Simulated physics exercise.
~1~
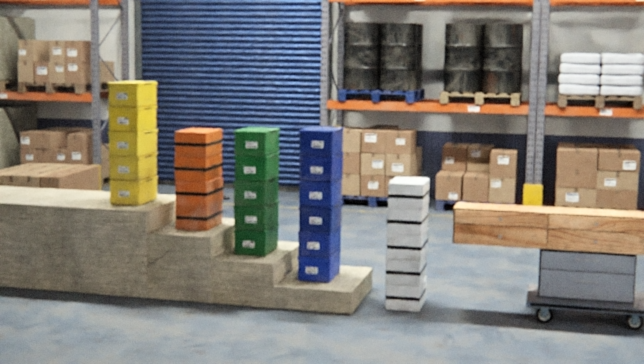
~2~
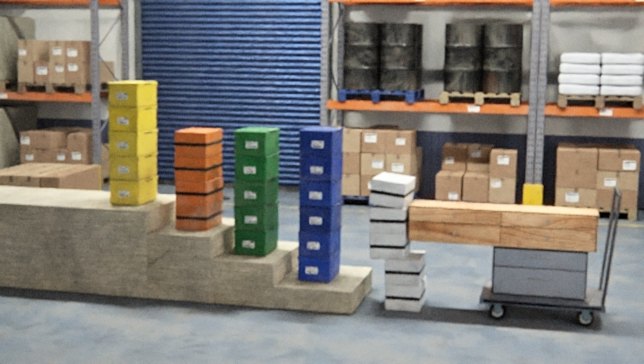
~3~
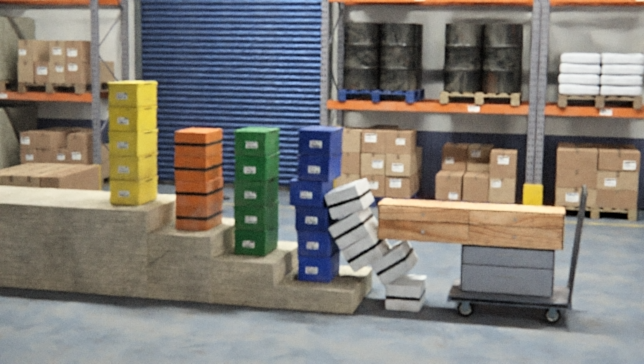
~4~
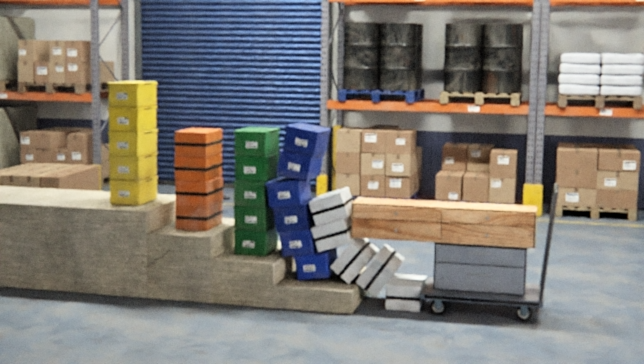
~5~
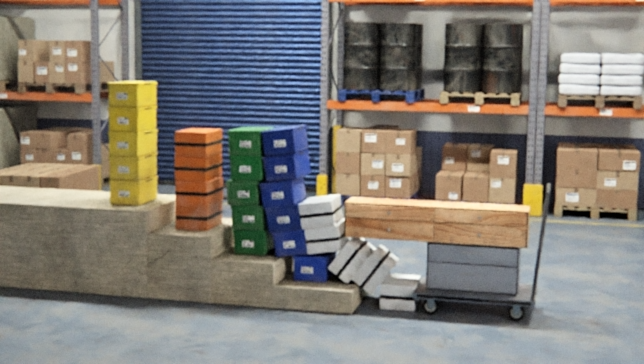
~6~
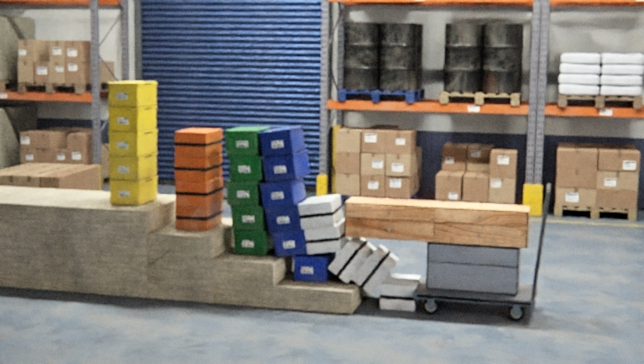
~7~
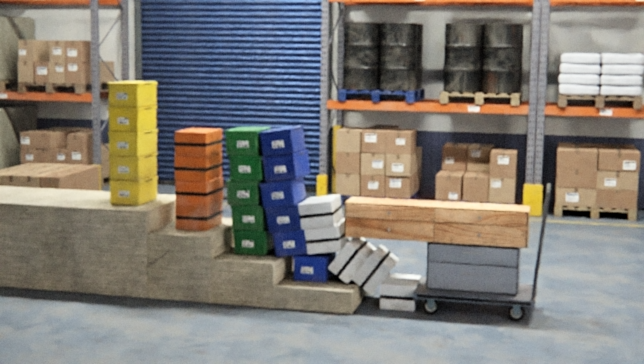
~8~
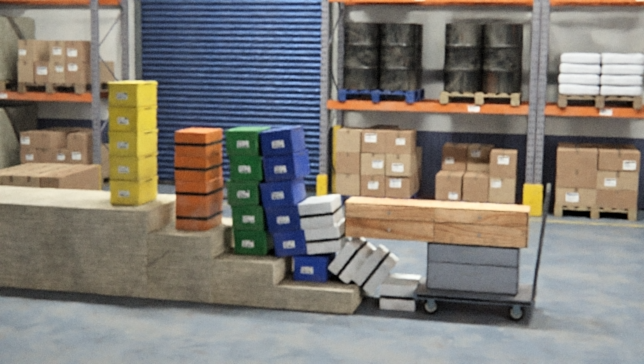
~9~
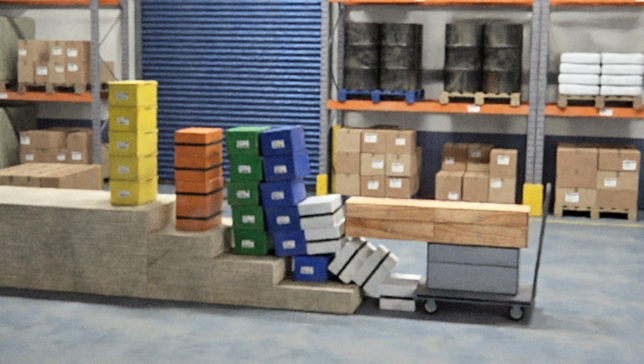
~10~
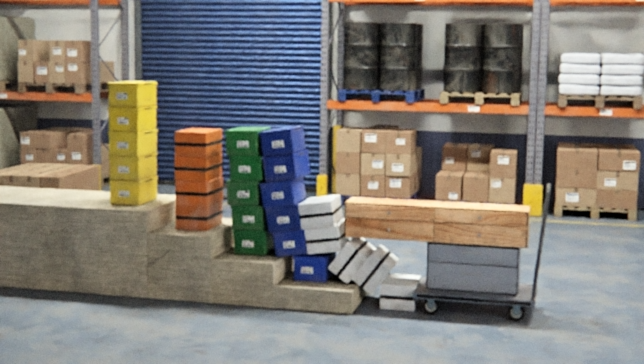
Trolley rolling left into a white stack, toppling it against blue boxes that tip onto the green stack, which stays standing.
